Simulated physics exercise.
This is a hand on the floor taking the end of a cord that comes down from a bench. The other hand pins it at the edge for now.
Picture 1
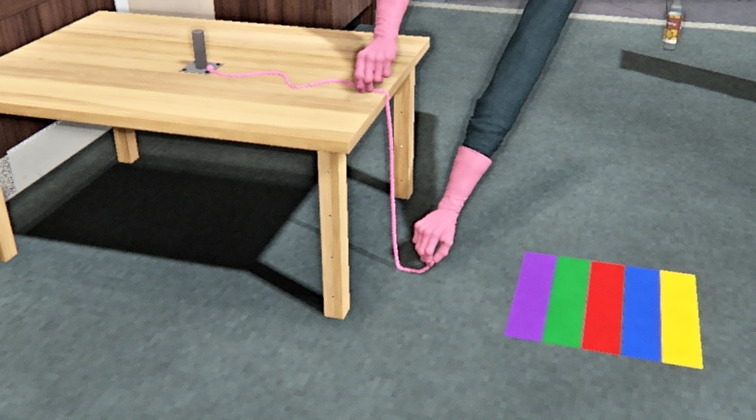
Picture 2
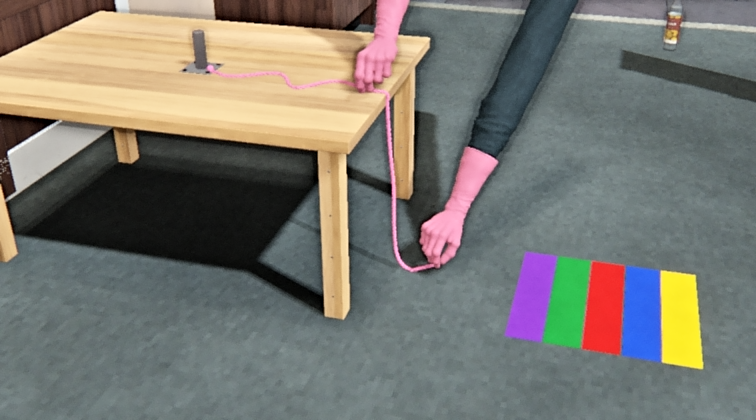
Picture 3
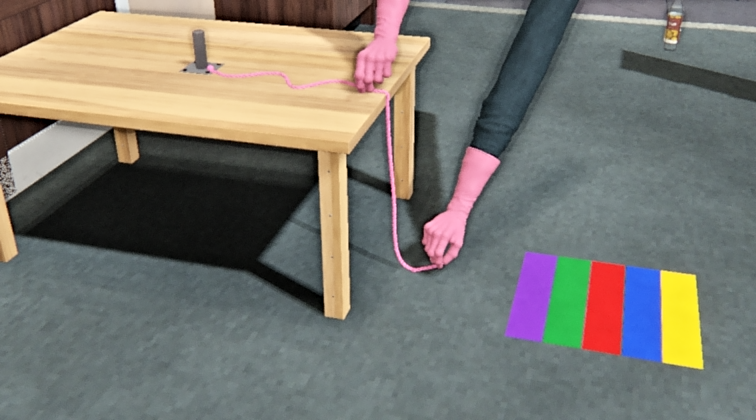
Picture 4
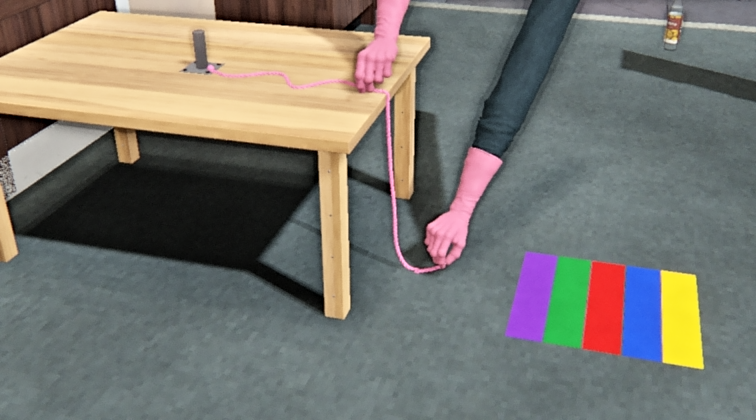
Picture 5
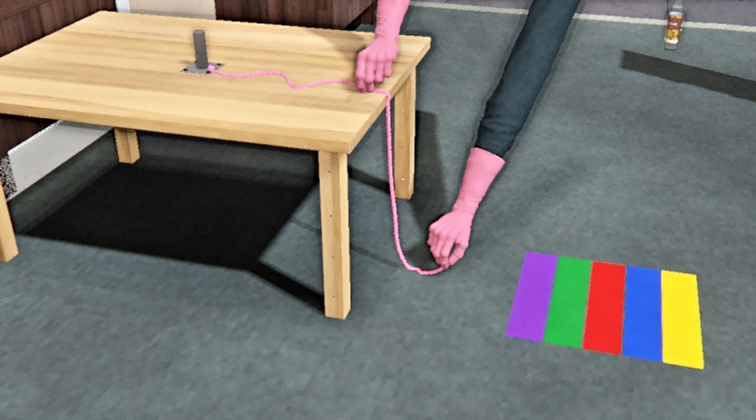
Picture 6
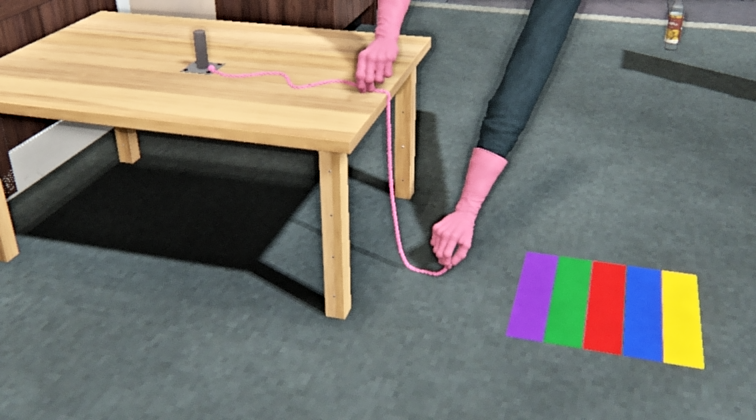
Hand on the floor inching the end of a pink cord slightly right, while another hand pins it at the table edge.
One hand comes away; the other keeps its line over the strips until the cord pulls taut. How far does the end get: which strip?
Over red.
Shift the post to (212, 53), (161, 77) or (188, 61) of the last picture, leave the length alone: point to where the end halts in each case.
The places are (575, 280), (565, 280) and (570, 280).
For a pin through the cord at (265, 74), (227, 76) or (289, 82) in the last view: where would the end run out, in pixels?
Try by try, around (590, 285), (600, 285) and (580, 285).
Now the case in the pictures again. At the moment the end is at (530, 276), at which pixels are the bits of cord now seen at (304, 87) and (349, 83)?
They go to (335, 85) and to (382, 91).
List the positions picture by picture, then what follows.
End (432, 262); purple (526, 322); green (564, 328); red (602, 334); blue (641, 340); yellow (682, 347), in the first frame.
End (439, 263); cord through (231, 76) (288, 81) (344, 82) (388, 120) (394, 188) (397, 254), in the second frame.
End (442, 263), in the third frame.
End (445, 263); cord through (231, 76) (288, 81) (344, 82) (388, 120) (392, 188) (399, 254), in the fourth frame.
End (447, 264), in the fifth frame.
End (450, 264); cord through (232, 76) (289, 81) (345, 82) (388, 120) (391, 187) (402, 254), in the sixth frame.
Soon after, end near (530, 276); over purple.
Then, end near (578, 283); over green.
At full stretch, end near (607, 287); over red. The end stops over the red strip.
